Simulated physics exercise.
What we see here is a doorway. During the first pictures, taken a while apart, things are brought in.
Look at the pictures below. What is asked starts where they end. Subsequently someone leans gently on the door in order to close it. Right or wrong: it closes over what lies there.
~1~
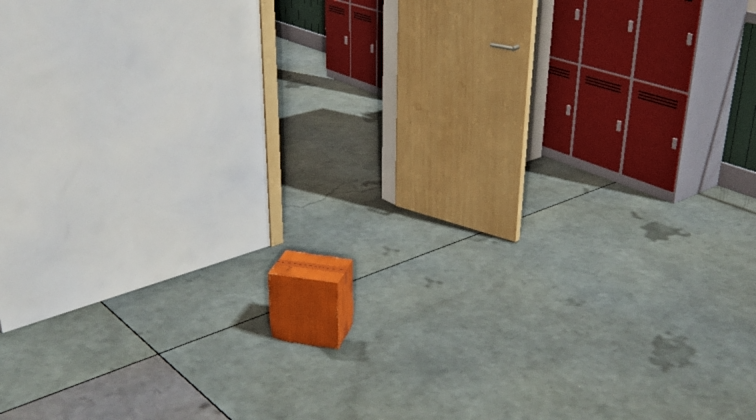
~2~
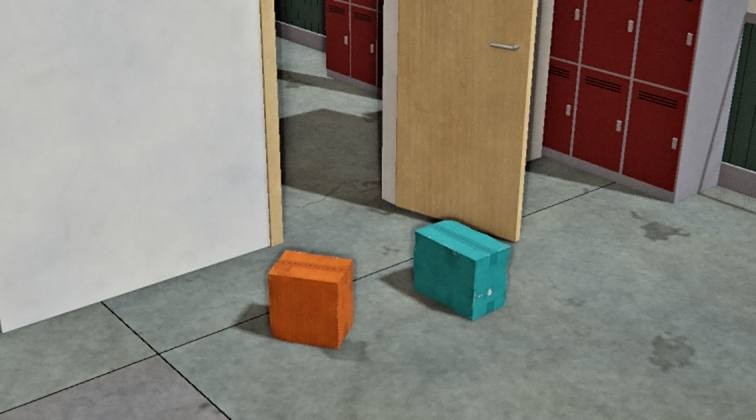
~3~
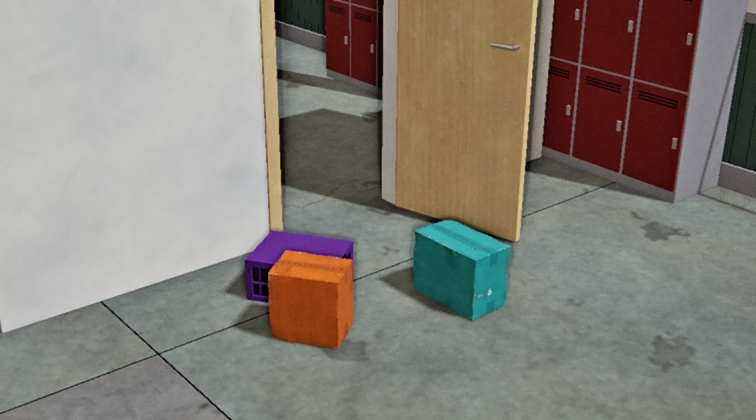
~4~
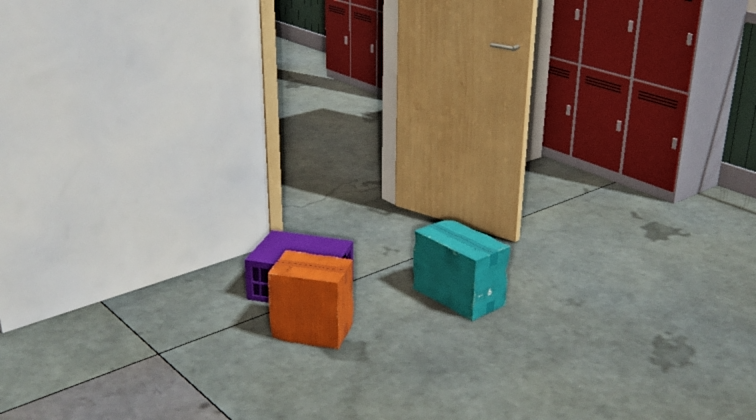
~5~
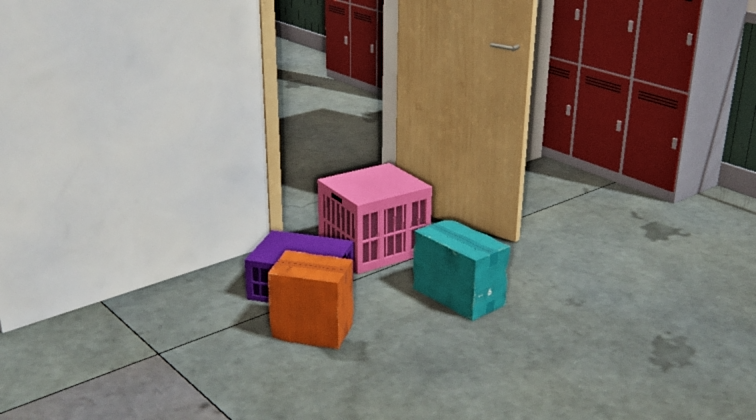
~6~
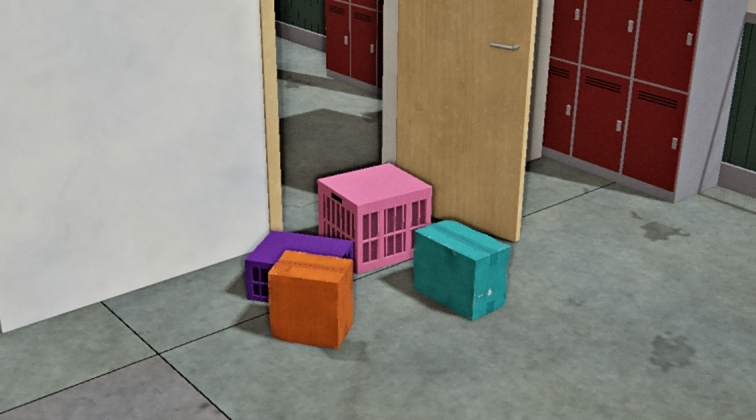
Wrong.
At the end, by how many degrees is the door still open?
Roughly 65 degrees open.
Then, 0.70 s later than the last frame, door 89° open.
Then, 1.00 s later than the last frame, door 75° open.
When it is over, door 65° open; all 4 as before. End places, in pixels of the last picture, pink chest near (371, 217).
